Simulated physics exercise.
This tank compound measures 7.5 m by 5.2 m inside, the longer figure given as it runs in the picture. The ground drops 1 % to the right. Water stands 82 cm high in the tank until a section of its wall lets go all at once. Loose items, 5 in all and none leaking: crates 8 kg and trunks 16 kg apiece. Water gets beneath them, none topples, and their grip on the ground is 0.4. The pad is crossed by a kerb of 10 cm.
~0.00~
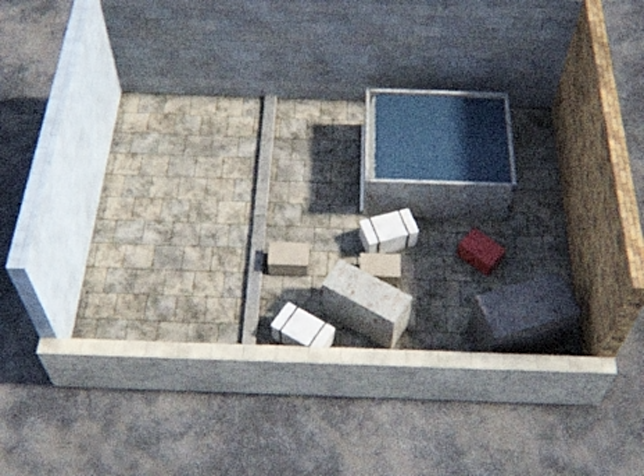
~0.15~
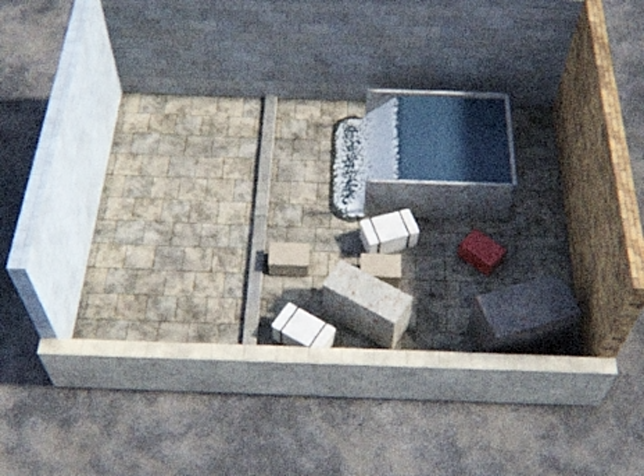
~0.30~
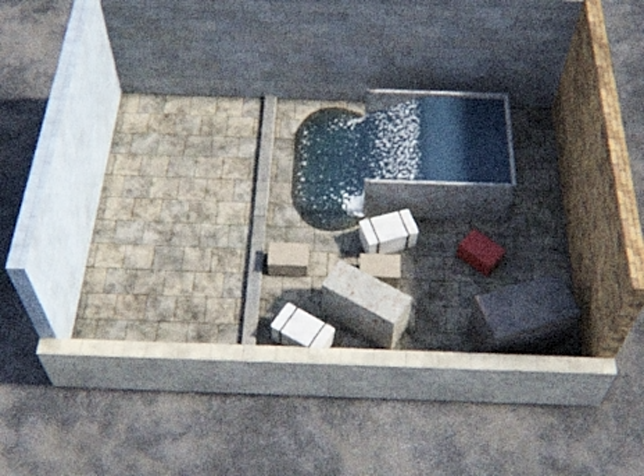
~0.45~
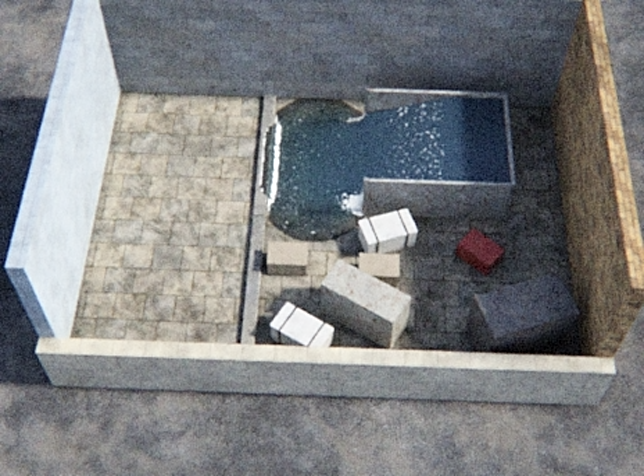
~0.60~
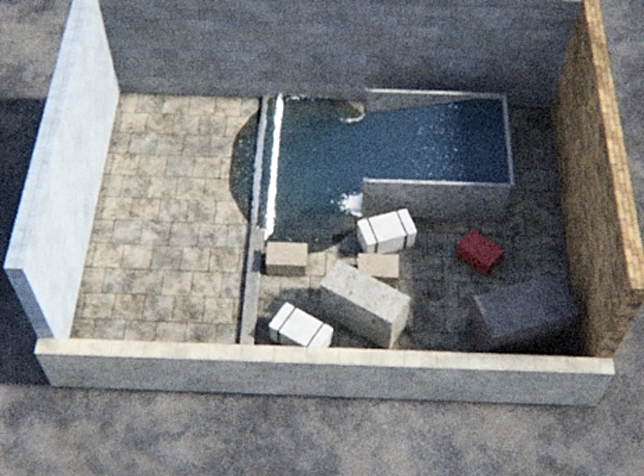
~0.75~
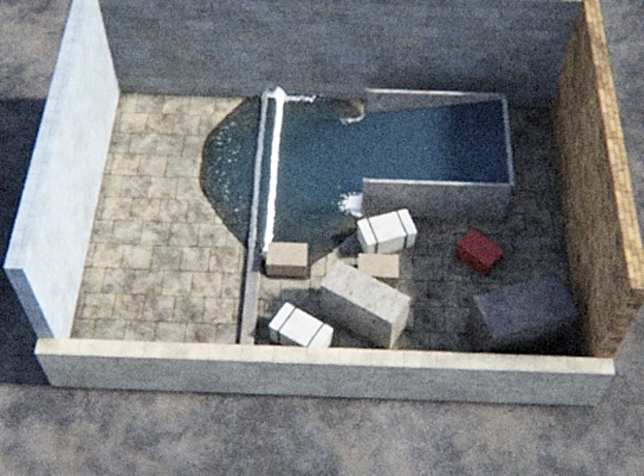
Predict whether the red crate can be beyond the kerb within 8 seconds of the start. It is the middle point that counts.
The red crate falls short.
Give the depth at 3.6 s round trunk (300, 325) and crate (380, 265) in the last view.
Roughly 5 and 0 cm.
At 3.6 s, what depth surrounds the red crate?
About 0 cm.
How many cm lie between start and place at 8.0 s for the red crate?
Roughly 140 cm.
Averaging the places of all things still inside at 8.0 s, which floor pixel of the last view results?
At about (446, 278).
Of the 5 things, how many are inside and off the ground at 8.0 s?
I count 4.
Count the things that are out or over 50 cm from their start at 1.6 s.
By then 1.
After 1.6 s the red crate is near (481, 247), 0.0 m from its start, aground; 0 of 5 are over the mark; 0 afloat.
After 3.6 s the red crate is near (481, 247), 0.0 m from its start, aground; 0 of 5 are over the mark; 2 afloat.
After 5.6 s the red crate is near (481, 247), 0.0 m from its start, aground; 0 of 5 are over the mark; 2 afloat.
After 8.0 s the red crate is near (542, 196), 1.4 m from its start, afloat; 0 of 5 are over the mark; 4 afloat.
